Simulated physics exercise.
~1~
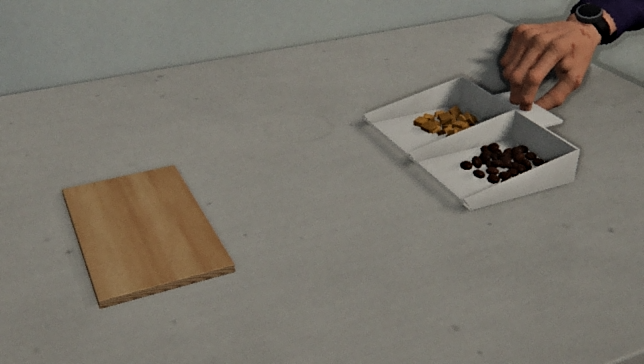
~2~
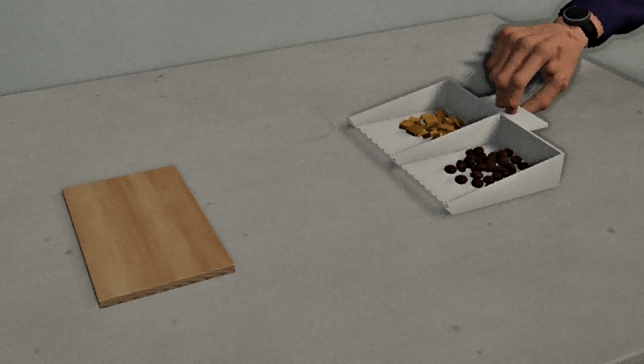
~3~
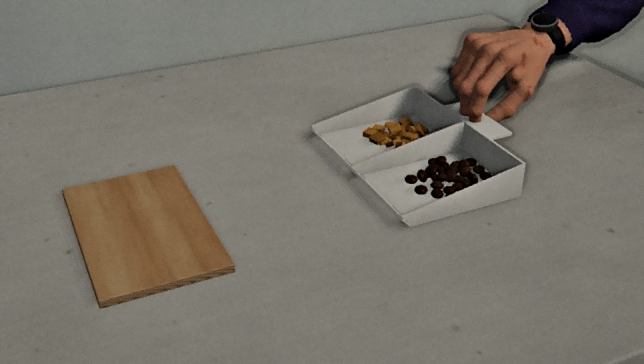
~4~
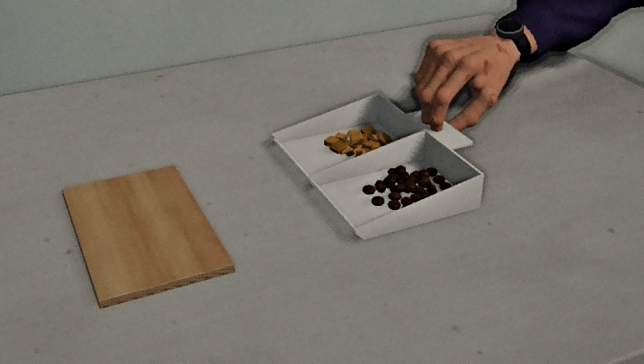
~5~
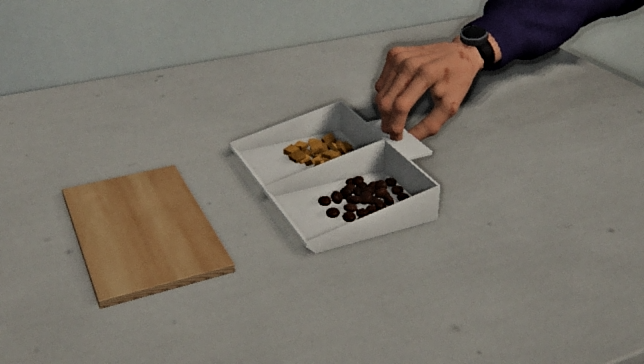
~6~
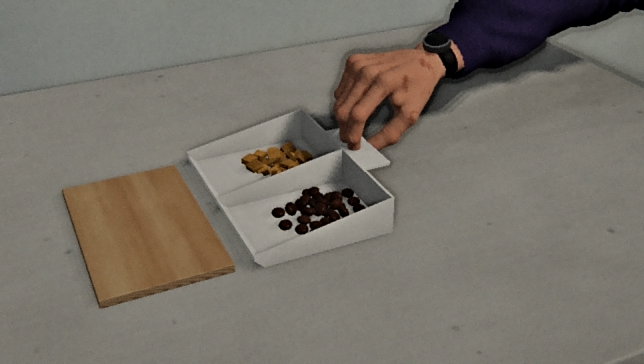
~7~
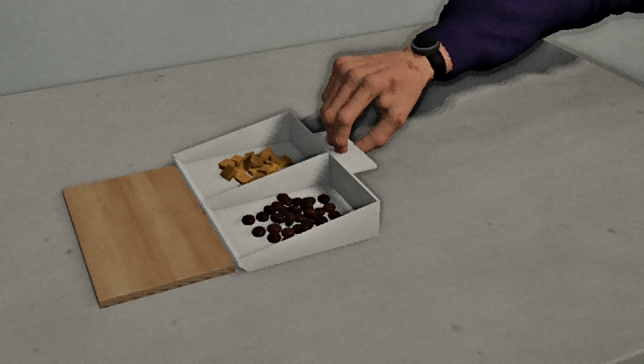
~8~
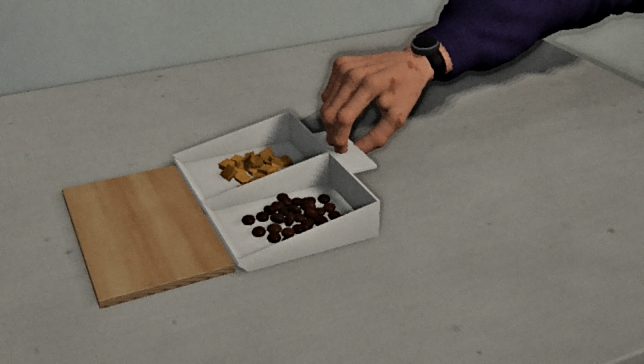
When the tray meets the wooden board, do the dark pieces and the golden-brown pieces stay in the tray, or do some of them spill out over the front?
Both portions stay in the tray. The dark pieces on the near side shift toward the front rim but remain inside, and the golden-brown pieces on the far side remain inside too.
A white divided tray, holding golden-brown pieces on the far side and dark round pieces on the near side, slides left across a gray table as a hand pushes it. It stops against a flat wooden board, the dark pieces shifting toward the front rim and both portions remaining inside.
